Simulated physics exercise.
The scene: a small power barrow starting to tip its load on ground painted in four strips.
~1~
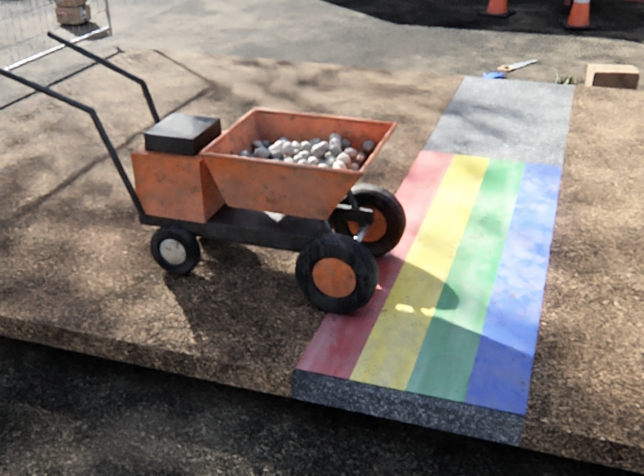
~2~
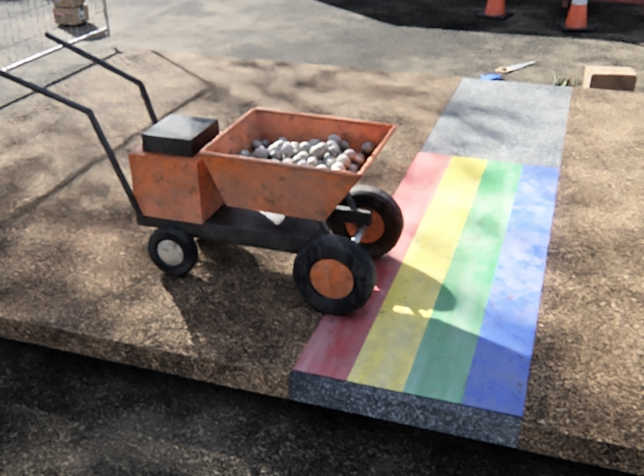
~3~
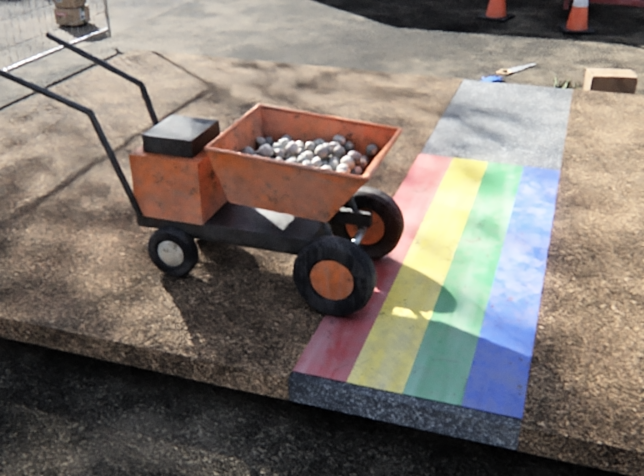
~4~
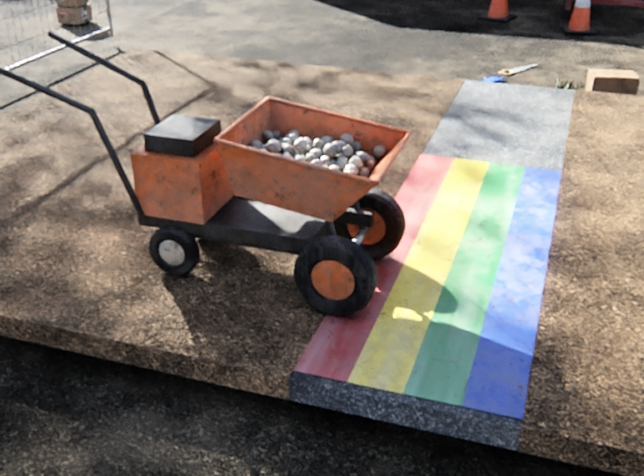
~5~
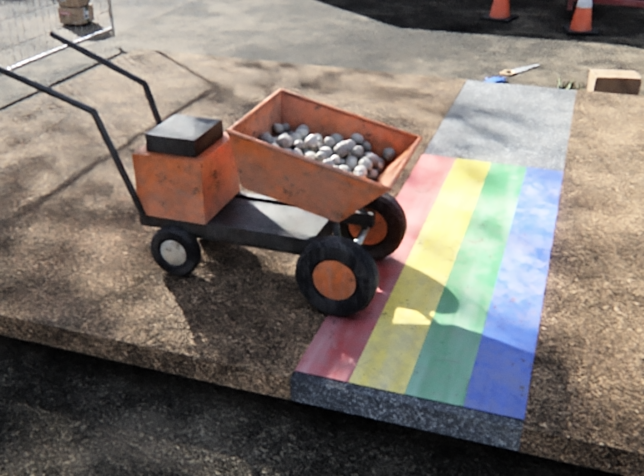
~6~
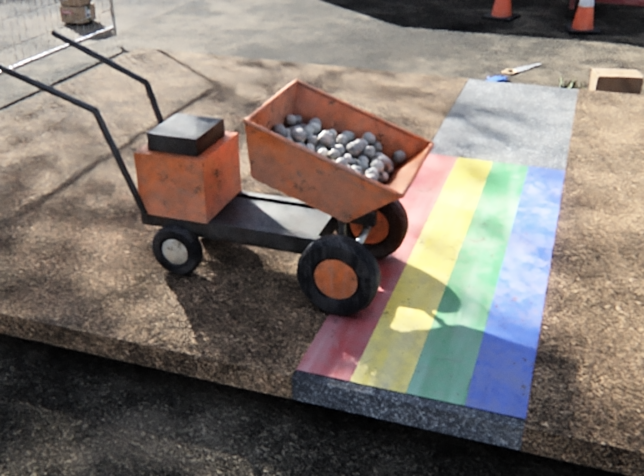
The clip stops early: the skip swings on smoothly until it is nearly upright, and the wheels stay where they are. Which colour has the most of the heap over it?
The heap favours the blue strip.
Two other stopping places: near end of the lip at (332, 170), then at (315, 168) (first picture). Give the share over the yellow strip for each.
Near 10 % and 20 %.
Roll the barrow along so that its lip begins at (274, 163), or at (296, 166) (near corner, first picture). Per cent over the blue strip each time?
In turn 10 and 20 in a hundred.
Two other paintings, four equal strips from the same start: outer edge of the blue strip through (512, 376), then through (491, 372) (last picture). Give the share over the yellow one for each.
About 0 and 0 per cent.
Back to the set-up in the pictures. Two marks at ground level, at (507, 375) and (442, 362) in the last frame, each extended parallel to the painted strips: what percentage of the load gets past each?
Roughly 40 per cent, and 90 per cent.
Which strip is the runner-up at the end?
The runner-up: That green strip.
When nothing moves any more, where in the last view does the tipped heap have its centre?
At about (512, 302).
Soon after the last picture, skip tipped steeply; all in the skip.
A little later, skip tipped right over; most in the skip; a small part over the green strip; a small part over the blue strip.
Later still, skip tipped right over; a small part in the skip; about a quarter over the green strip; about half over the blue strip; about a quarter off the paint.
At rest, skip tipped right over; none over the red strip; a stray few over the yellow strip; about a third over the green strip; about half over the blue strip; about a quarter off the paint.
